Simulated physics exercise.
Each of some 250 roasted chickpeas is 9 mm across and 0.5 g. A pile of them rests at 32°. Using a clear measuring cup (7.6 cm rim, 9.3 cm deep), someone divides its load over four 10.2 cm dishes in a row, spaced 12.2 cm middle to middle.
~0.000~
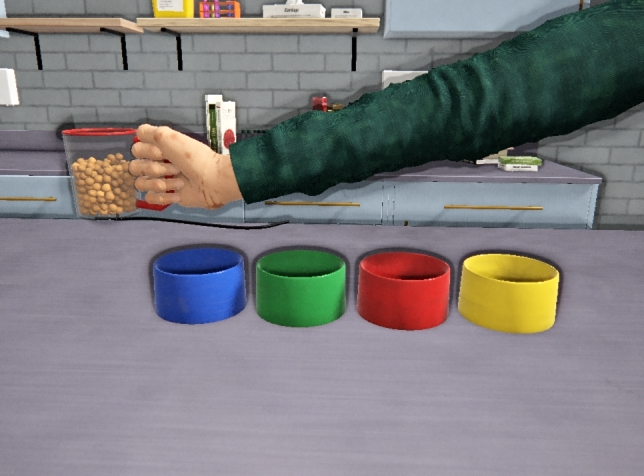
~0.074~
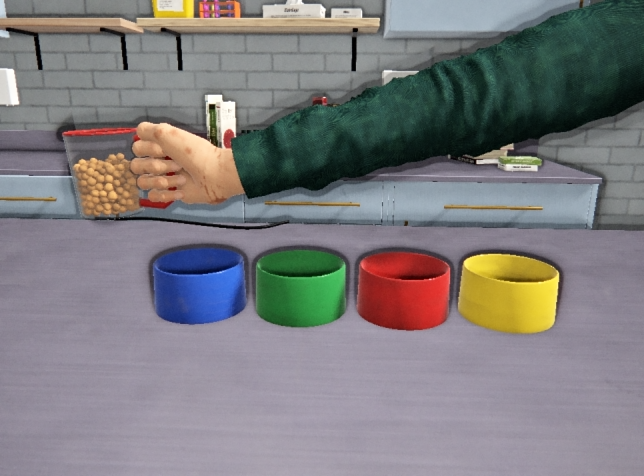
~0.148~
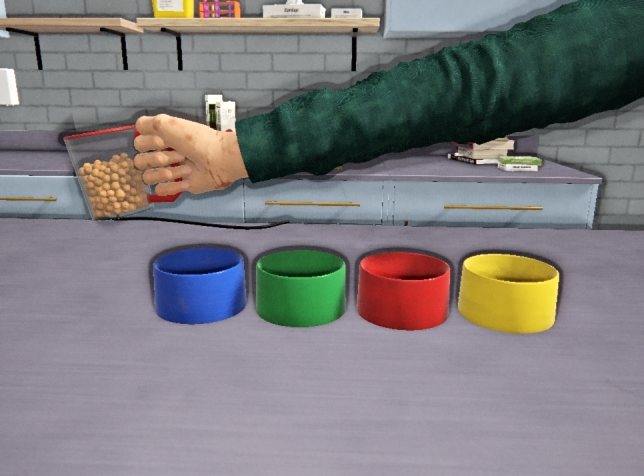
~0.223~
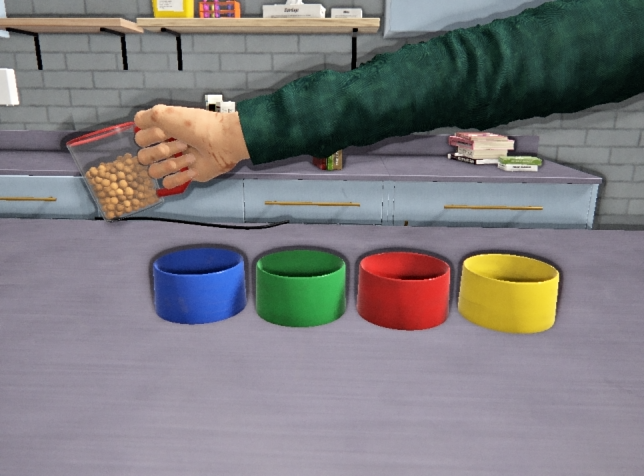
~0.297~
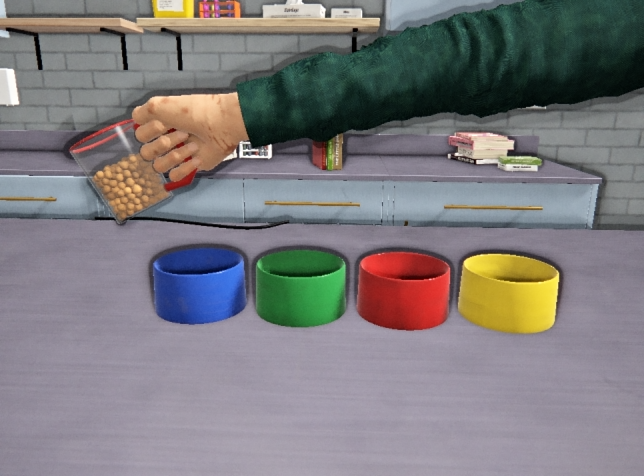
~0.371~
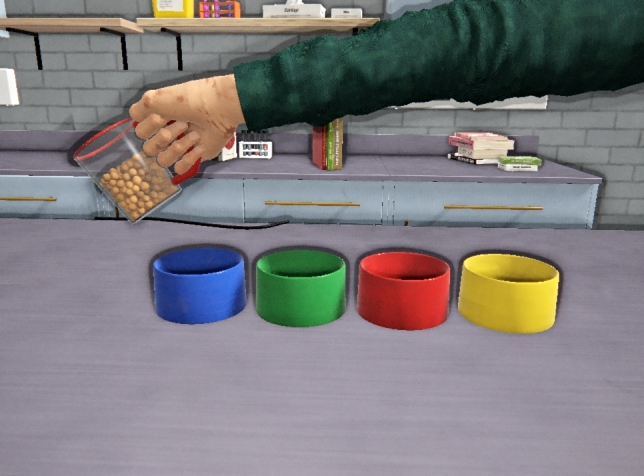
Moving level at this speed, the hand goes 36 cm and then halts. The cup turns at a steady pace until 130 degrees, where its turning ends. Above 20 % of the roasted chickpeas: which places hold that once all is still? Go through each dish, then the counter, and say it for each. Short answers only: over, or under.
Red under. Blue over. Green under. Yellow under. Counter over.
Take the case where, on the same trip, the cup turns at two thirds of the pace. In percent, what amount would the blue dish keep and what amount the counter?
Shares: Blue at 100; counter at 0.
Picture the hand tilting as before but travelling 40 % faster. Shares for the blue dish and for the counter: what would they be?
Then the blue dish gets 100 and the counter 0.
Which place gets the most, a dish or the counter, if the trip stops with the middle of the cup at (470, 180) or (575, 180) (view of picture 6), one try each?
I'd expect blue to win the first try and blue the second.
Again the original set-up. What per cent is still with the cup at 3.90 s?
Close to 0 per cent of the load, I'd guess.
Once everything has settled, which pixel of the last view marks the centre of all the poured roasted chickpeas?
Around (185, 296).
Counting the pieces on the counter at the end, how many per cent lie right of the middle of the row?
Fraction on that side: Around 0 %.
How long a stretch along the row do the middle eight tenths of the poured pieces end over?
Roughly 14 cm of the row.
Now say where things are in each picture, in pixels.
Cup at (105, 173), tilt 0 degrees, lip at (68, 132), moved 0.0 cm; middle of the pieces at (105, 185); blue dish at (199, 261); green dish at (301, 264); red dish at (404, 266); yellow dish at (510, 268), in the first picture.
Cup at (107, 173), tilt 3 degrees, lip at (68, 133), moved 0.2 cm; middle of the pieces at (107, 185), in the second picture.
Cup at (113, 173), tilt 10 degrees, lip at (70, 138), moved 0.9 cm; middle of the pieces at (114, 185), in the third picture.
Cup at (119, 173), tilt 18 degrees, lip at (72, 145), moved 1.6 cm; middle of the pieces at (122, 185), in the fourth picture.
Cup at (125, 173), tilt 27 degrees, lip at (76, 151), moved 2.3 cm; middle of the pieces at (130, 185), in the fifth picture.
Cup at (131, 173), tilt 35 degrees, lip at (80, 159), moved 3.0 cm; middle of the pieces at (138, 184); blue dish at (199, 261); green dish at (301, 264); red dish at (404, 266); yellow dish at (510, 268). Its pace works out near 115 degrees a second; the hand travels 10 cm a second, in the sixth picture.
After 1.89 s, tilt 130 degrees; cup holds 0 %, blue 70 %.
After 2.91 s, tilt 130 degrees; cup holds 0 %, blue 70 %.
After 3.90 s, tilt 130 degrees; cup holds 0 %, blue 70 %.
In the end, at 4.2 s, red 0 %, blue 70 %, green 0 %, yellow 0 %, counter 30 %.
